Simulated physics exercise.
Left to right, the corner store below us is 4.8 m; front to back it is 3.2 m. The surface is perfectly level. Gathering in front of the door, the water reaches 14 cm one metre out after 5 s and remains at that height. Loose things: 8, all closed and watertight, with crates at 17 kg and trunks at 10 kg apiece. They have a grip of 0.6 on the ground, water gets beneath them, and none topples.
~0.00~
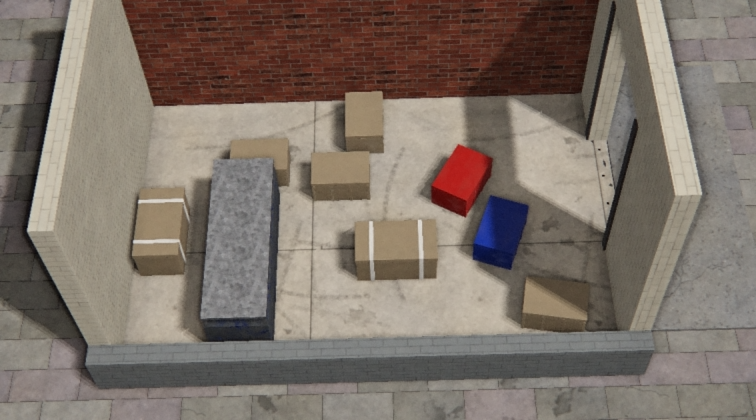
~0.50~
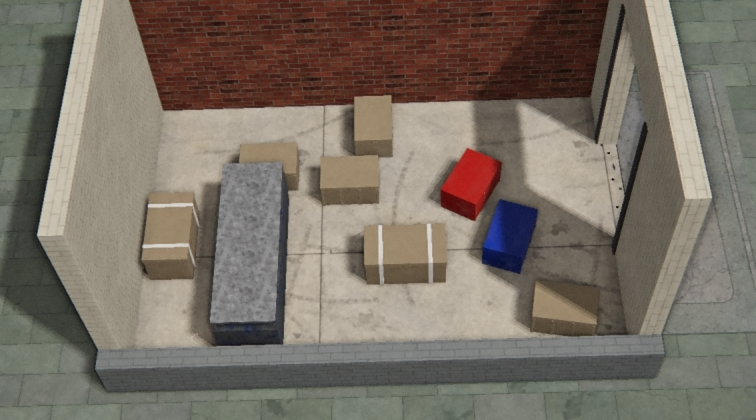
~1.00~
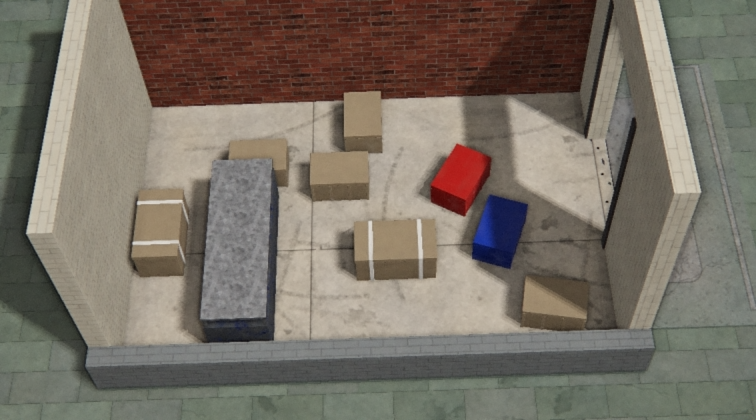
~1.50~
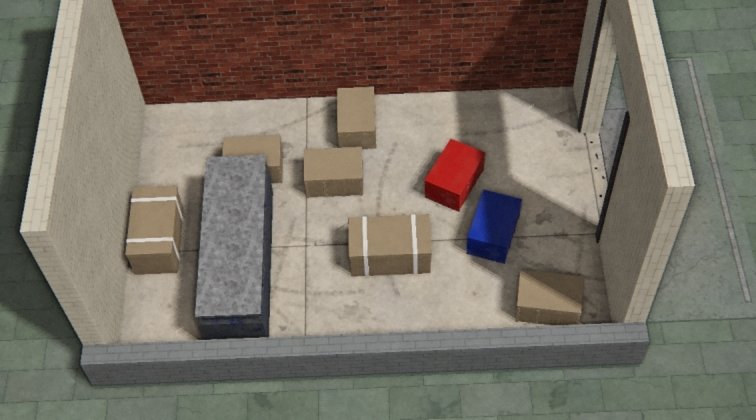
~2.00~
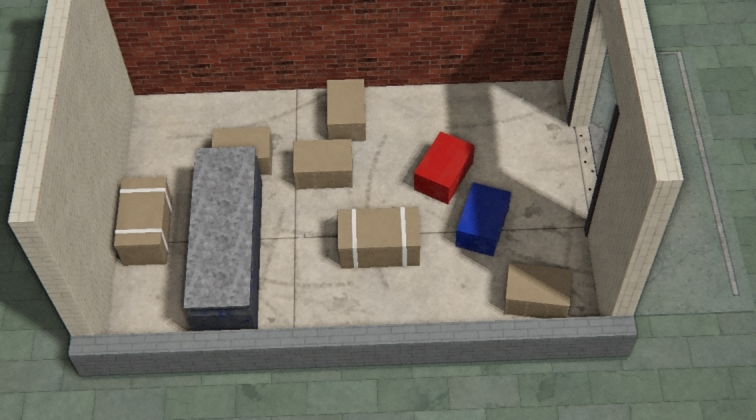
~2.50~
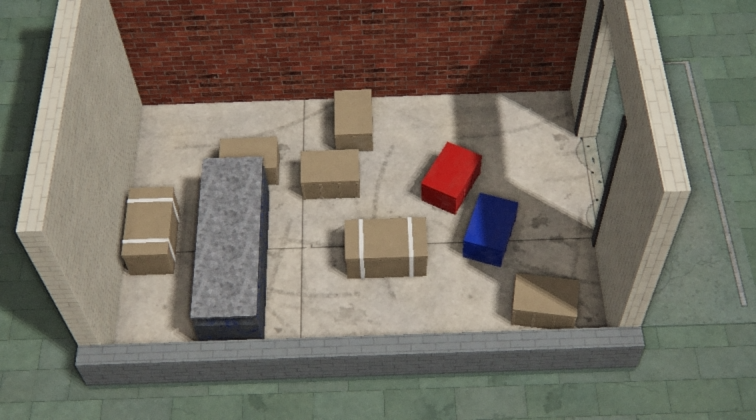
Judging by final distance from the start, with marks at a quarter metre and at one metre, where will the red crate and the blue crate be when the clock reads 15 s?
The red crate ends up past one metre; the blue crate ends up between the marks.
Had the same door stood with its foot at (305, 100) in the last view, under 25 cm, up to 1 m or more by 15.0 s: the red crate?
That would leave the red crate practically in place.
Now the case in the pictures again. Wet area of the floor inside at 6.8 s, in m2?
At that time the wet patch spans about 6.5 m2.
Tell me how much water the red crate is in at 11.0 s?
Roughly 8 cm at that moment.
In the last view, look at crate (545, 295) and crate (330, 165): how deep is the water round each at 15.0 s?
About 8 and 11 cm.
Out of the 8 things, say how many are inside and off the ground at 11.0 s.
It comes to 2.
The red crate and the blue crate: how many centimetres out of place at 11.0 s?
About 100 cm and 80 cm, respectively.
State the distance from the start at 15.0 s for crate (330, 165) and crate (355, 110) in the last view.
First 120 cm, then 200 cm.
After 3.5 s the red crate is near (452, 169), 0.0 m from its start, aground; the blue crate is near (491, 221), 0.0 m from its start, aground; 0 afloat.
After 6.8 s the red crate is near (441, 167), 0.1 m from its start, aground; the blue crate is near (466, 251), 0.4 m from its start, aground; 0 afloat.
After 11.0 s the red crate is near (362, 141), 1.0 m from its start, afloat; the blue crate is near (450, 272), 0.7 m from its start, aground; 2 afloat.
After 15.0 s the red crate is near (225, 119), 2.5 m from its start, afloat; the blue crate is near (498, 253), 0.4 m from its start, afloat; 7 afloat.
